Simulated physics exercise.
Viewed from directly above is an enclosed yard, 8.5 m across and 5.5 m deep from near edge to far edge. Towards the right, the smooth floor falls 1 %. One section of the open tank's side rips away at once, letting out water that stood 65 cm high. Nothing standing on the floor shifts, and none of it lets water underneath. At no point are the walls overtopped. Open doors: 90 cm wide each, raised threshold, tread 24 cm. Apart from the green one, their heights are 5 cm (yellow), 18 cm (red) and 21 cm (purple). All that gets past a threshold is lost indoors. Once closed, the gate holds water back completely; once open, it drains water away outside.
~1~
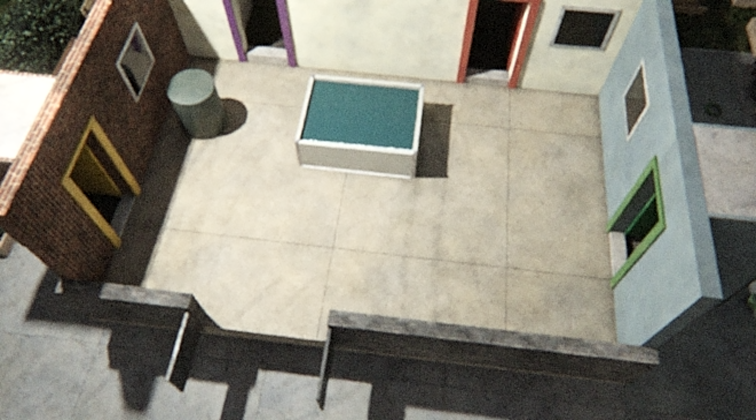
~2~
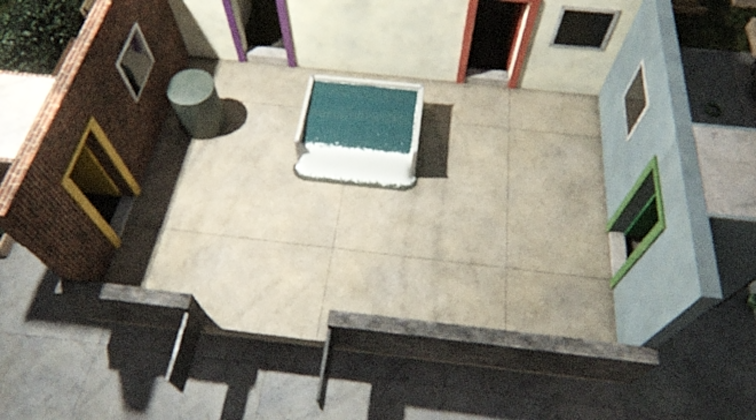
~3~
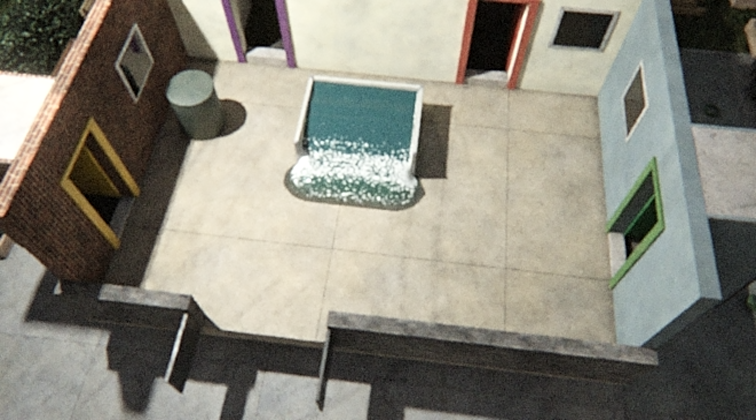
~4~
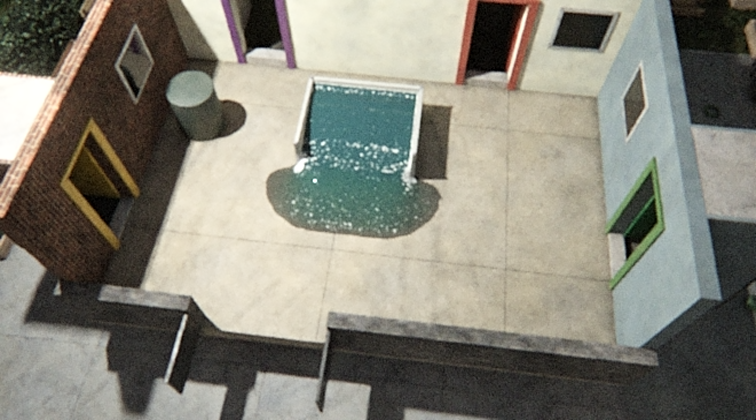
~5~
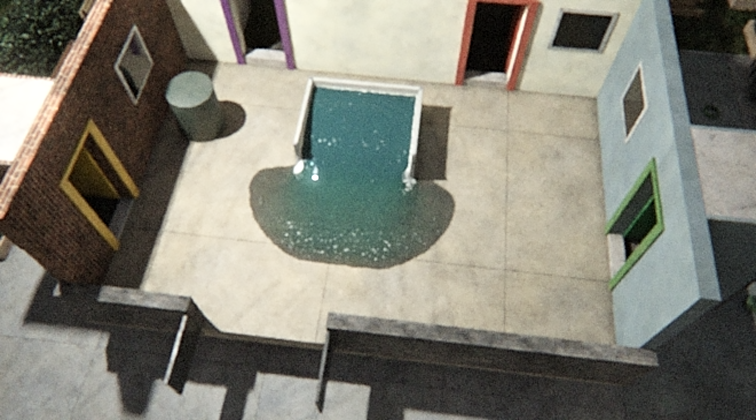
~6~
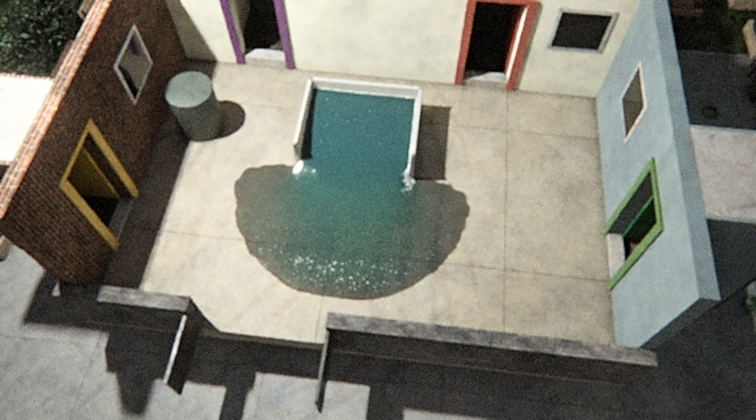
An enclosed yard with a pale, smooth floor is seen from high above, a white-sided open tank of teal water standing near the back wall. A brick wall with a yellow-edged door and a grey-green barrel are at left, purple and red doorways behind, a green one at right. The tank's near side gives way and water pours out, foaming white, then spreads forward and sideways in a widening rounded pool.
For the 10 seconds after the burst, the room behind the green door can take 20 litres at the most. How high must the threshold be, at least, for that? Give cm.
About 7 cm.
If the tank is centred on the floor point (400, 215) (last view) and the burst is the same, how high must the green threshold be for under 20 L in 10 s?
At least some 10.5 centimetres tall.
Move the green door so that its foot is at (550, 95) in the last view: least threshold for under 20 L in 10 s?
It needs about 6.5 cm.
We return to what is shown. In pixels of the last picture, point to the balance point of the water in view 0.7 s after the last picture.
Around (354, 198).
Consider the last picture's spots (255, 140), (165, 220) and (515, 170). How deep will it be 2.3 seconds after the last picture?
Depth: About 0, 1, 0 cm.
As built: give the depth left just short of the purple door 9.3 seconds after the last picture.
Roughly 0.0 cm deep.
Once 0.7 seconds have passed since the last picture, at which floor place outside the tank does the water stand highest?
About (344, 331).
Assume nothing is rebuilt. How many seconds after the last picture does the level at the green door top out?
Peak: Close to 3.5 s.
Then, 0.7 s after the last picture water covers 30 % of the floor, deepest (34 cm) near (344, 331); it has not reached the green door.
Then, 2.3 s after the last picture water covers 40 % of the floor, deepest (32 cm) near (616, 363); it has not reached the green door.
Then, 9.3 s after the last picture water covers 75 % of the floor, deepest (9 cm) near (597, 129); 6 cm at the green door, 12 litres in over its 8 cm threshold.
At the green door as built, the water peaked near 11 cm, 3.3 s after the last picture.
Run again over the same 10 s with other heights there, 34 litres in over 5.5 cm, 12 litres over 8 cm. The limit of 20 litres is kept from about 7 cm up.
